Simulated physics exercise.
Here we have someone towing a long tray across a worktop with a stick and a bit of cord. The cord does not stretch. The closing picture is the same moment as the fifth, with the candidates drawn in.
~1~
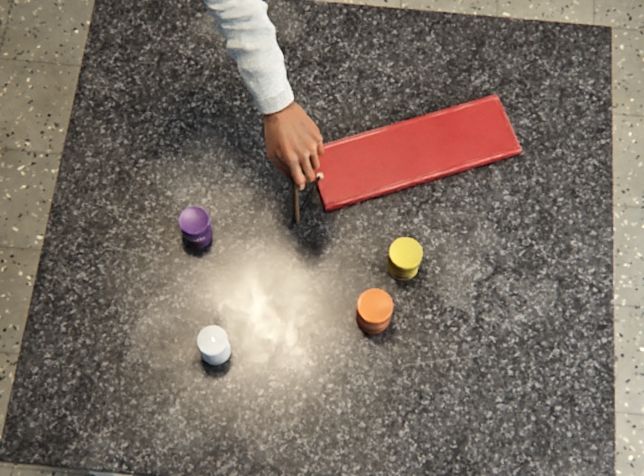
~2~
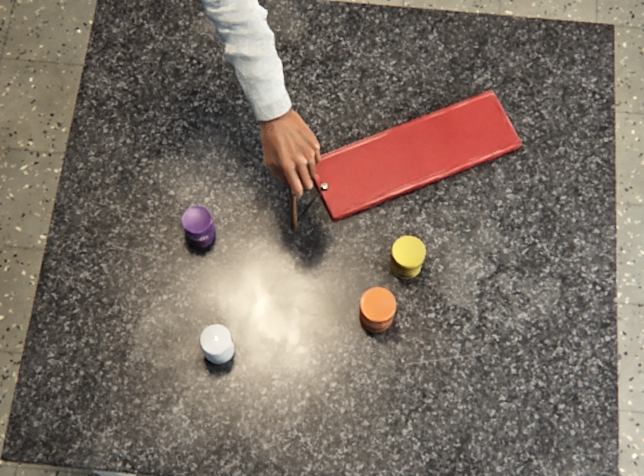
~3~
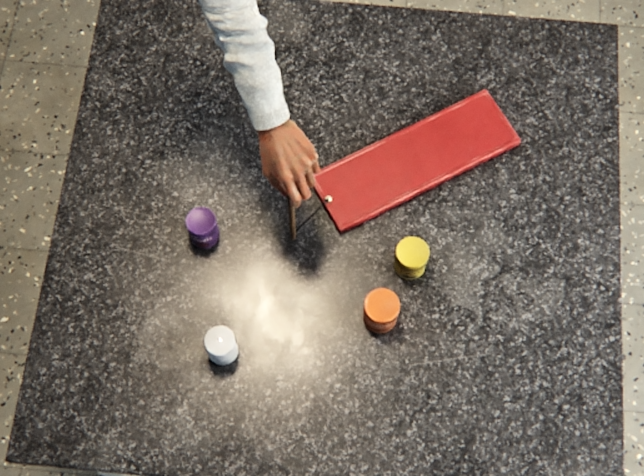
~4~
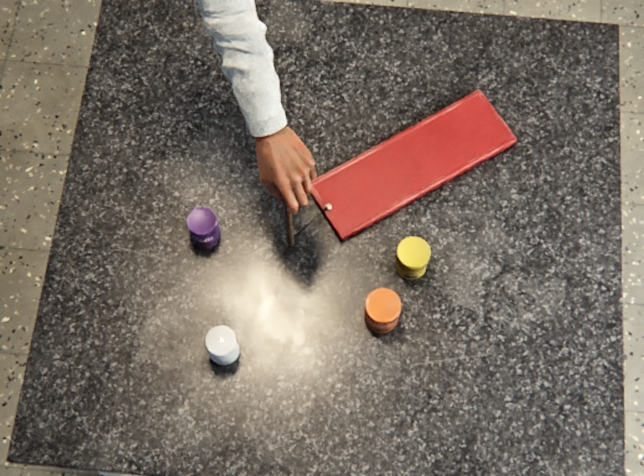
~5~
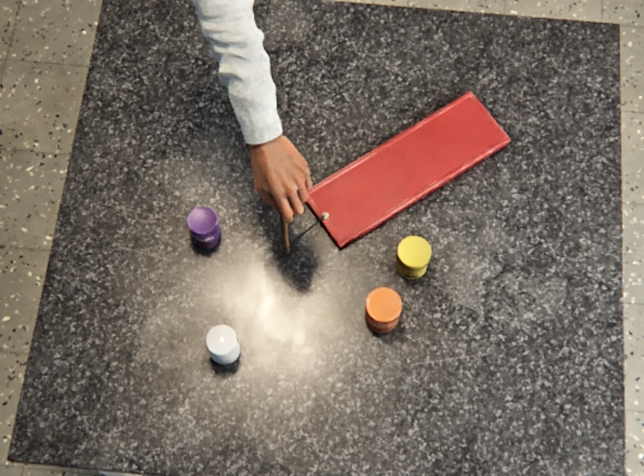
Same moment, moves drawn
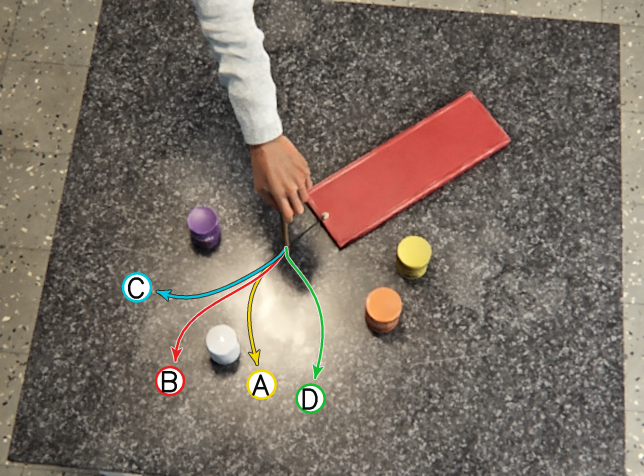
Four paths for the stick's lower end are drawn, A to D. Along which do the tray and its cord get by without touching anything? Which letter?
Only A misses them all.
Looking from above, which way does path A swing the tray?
Anticlockwise.
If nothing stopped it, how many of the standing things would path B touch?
One.
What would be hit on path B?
The white tin.
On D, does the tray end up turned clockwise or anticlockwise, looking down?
It turns anticlockwise.
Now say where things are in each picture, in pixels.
The first frame shows orange jar (374, 312); white tin (214, 345); yellow jar (404, 260).
The second frame shows red tray (415, 152); purple jar (199, 227).
The third frame shows red tray (415, 157); white tin (221, 346).
The fourth frame shows red tray (413, 161); purple jar (204, 228).
The fifth frame shows red tray (408, 166); white tin (223, 345); yellow jar (413, 258); purple jar (205, 228).
On the marked copy, A from (286, 248) via (250, 305) to (257, 364); B from (286, 248) via (224, 298) to (175, 361); C from (286, 248) via (227, 287) to (157, 292); D from (286, 248) via (319, 307) to (315, 378).
Taking A. A third of the way, foot of the stick (257, 284), middle of the tray (374, 192).
Two thirds of the way, foot of the stick (250, 330), middle of the tray (351, 218).
When it is over, foot of the stick (258, 370), middle of the tray (339, 240); nothing has been touched.
As for the rest, B meets the white tin; C meets the purple jar; D meets the orange jar and yellow jar.
